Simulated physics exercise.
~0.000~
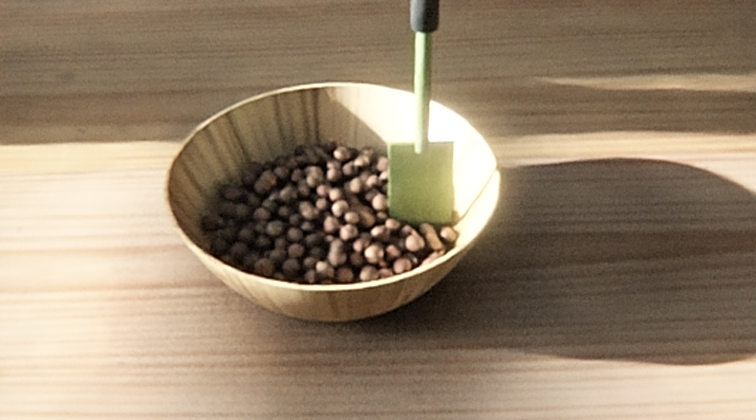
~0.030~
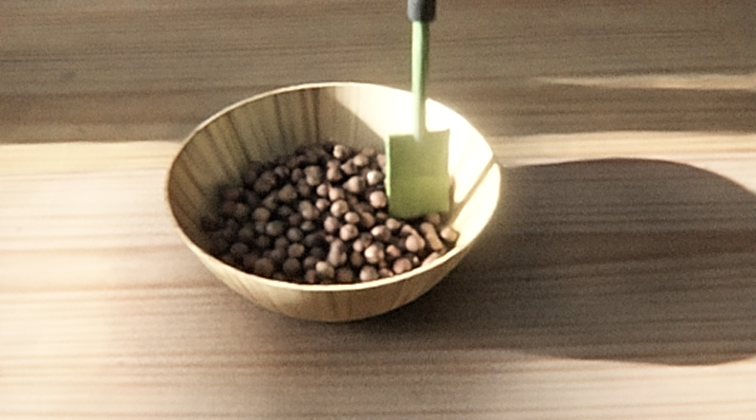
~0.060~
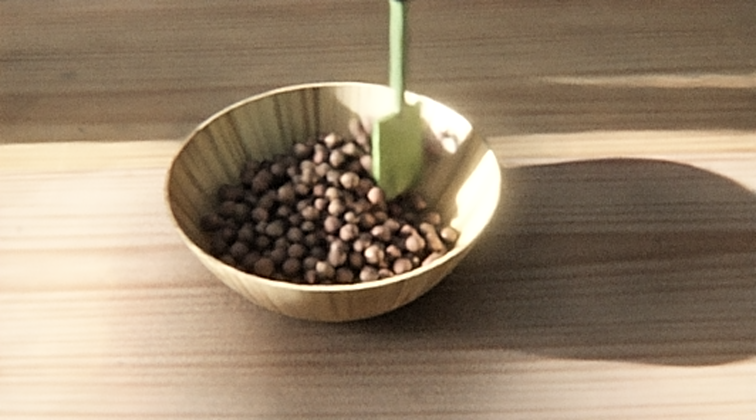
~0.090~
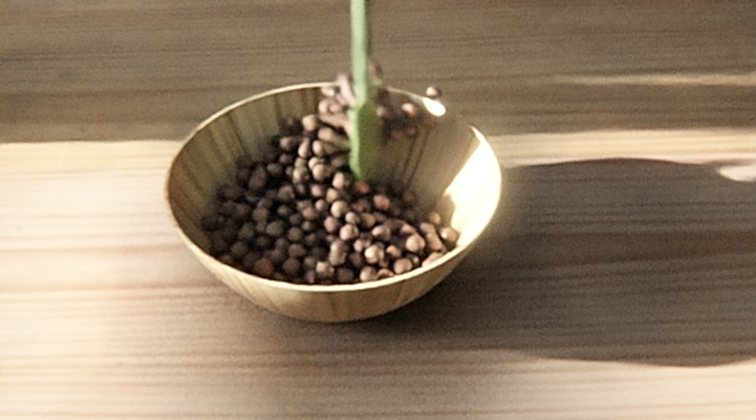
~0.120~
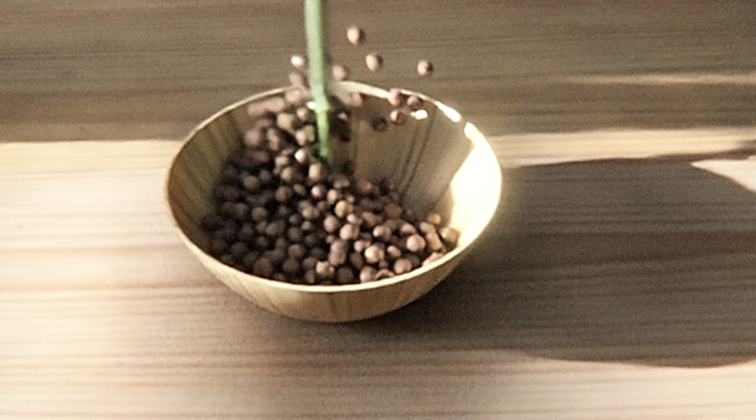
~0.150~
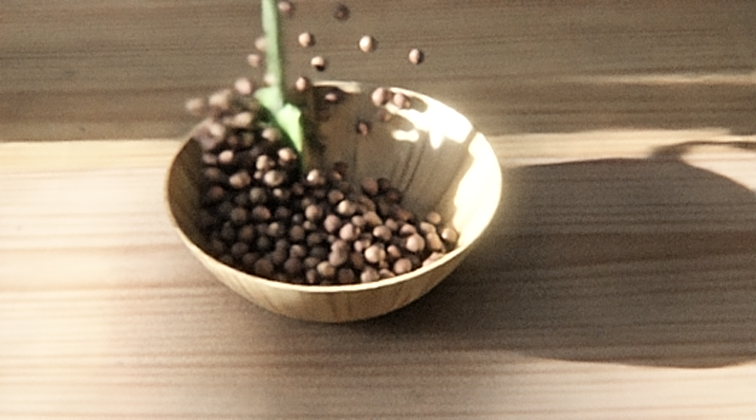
A green paddle on a dark handle reaches down from above into a pale wooden bowl on a sunlit, wood-grained surface, seen from above at an angle by a still camera. Small brown beads fill the bowl's lower part, and shadow stretches right. The paddle sweeps from the right side around the back to the left, turning edge-on, heaping beads and flinging several above the rim.
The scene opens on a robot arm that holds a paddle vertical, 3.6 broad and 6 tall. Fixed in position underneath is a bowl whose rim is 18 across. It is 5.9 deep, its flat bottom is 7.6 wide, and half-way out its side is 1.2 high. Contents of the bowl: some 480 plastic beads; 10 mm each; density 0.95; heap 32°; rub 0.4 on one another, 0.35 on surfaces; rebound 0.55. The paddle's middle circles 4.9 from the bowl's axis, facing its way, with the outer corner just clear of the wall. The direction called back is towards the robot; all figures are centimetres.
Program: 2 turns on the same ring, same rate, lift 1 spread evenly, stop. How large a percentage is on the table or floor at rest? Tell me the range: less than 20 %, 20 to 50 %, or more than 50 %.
It falls in the range 20 to 50 %.
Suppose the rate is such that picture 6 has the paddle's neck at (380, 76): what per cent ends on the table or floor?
Something like 5 percent, roughly.
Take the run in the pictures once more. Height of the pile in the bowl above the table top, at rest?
4.5 cm, roughly.
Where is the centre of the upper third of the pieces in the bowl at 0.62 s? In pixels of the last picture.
Around (278, 231).
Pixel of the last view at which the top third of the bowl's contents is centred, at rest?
Centre, approx.: (331, 213).
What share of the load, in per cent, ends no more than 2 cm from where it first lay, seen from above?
Near 15 per cent of the pieces.
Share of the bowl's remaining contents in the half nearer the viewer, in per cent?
Roughly 50 percent of it.
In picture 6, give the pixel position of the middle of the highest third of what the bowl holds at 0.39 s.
Upper-third centre: Approx. (435, 183) px.
By 0.39 s, 356° round, highest piece 10 above the table; 374 in the bowl, 62 on the table or floor, 42 in flight or on the tool.
By 0.62 s, 226° round, highest piece 9 above the table; 320 in the bowl, 143 on the table or floor, 15 in flight or on the tool.
By 0.94 s, 0° round, highest piece 4 above the table; 306 in the bowl, 172 on the table or floor.
By 1.64 s, 0° round, highest piece 4 above the table; 306 in the bowl, 172 on the table or floor.
Final count, 306 in the bowl, 172 on the table or floor. That is 36 % on the table or floor.
